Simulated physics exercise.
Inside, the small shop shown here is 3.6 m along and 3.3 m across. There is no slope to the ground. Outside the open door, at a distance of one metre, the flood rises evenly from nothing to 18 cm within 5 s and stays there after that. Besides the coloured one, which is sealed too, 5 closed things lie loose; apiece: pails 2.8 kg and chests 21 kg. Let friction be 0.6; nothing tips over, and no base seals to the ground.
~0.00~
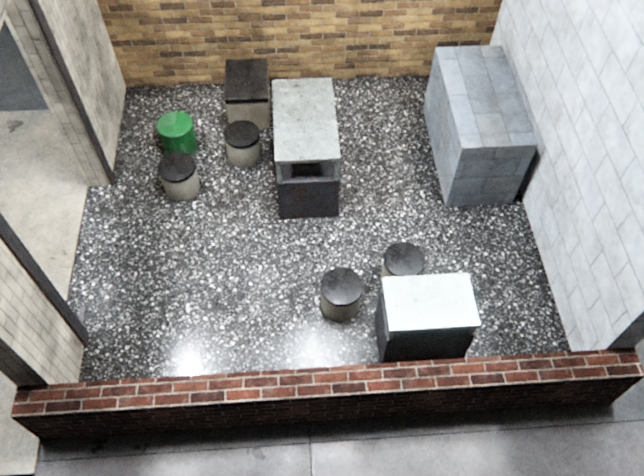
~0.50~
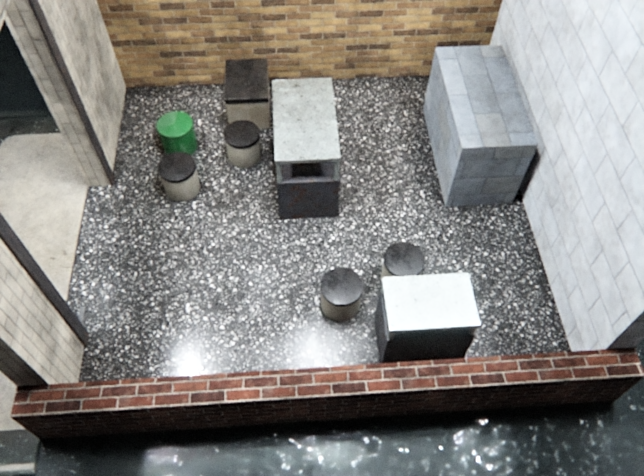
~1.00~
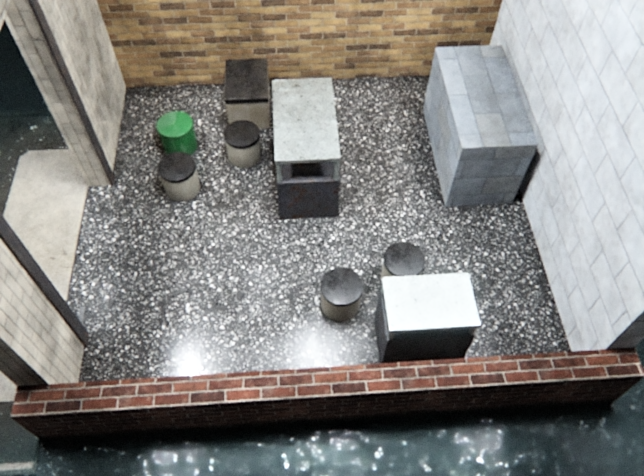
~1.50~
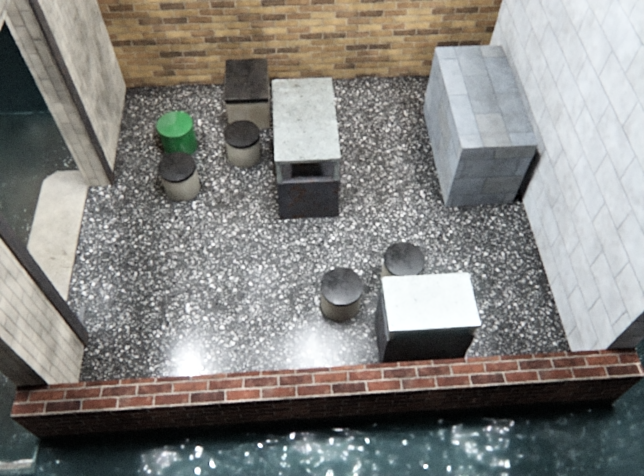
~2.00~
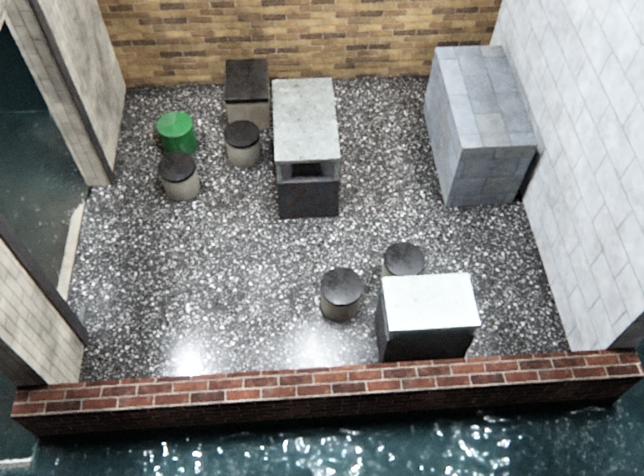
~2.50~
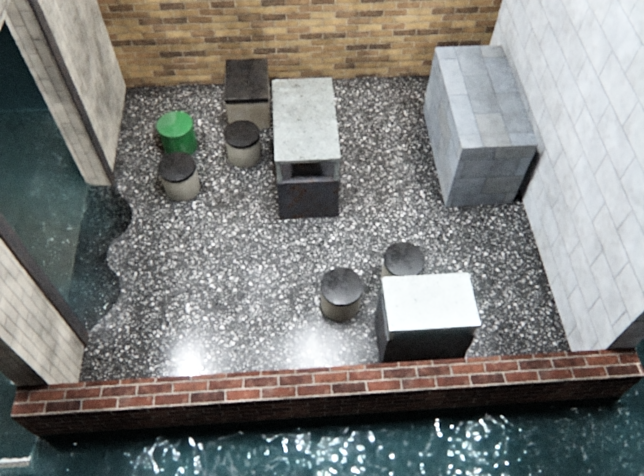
Small brick-walled room with a green pail and grey blocks staying still as dark water spreads outside and enters at left.
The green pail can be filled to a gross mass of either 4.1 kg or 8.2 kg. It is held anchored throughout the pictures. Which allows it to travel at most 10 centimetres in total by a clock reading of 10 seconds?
Only the heavier filling is enough.
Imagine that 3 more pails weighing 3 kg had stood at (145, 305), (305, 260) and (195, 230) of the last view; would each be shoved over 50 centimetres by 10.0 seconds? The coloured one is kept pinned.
Note, in sequence: Exceeded, exceeded, exceeded.
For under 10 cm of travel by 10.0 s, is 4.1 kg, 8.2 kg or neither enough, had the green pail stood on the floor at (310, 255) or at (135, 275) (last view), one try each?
In order, no load succeeds and no load succeeds.
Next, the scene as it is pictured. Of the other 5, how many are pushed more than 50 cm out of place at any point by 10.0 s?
The answer here is 3.
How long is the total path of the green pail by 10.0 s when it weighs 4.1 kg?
Path length near 100 cm.
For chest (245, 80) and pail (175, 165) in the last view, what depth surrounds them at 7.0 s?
First about 4 cm, second about 8 cm.
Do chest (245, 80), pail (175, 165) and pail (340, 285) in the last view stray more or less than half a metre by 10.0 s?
Respectively: Not exceeded, exceeded, exceeded.
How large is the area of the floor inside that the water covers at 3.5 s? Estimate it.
Wet: Near 1.5 m2.
After 3.5 s the green pail would be 0 cm from its start with 4.1 kg and 0 cm from its start with 8.2 kg; 0 cm of water round it then.
After 4.5 s the green pail would be 0 cm from its start with 4.1 kg and 0 cm from its start with 8.2 kg; 1 cm of water round it then.
After 7.0 s the green pail would be 20 cm from its start with 4.1 kg and 0 cm from its start with 8.2 kg; 5 cm of water round it then.
After 10.0 s the green pail would be 58 cm from its start with 4.1 kg and 1 cm from its start with 8.2 kg; 6 cm of water round it then.
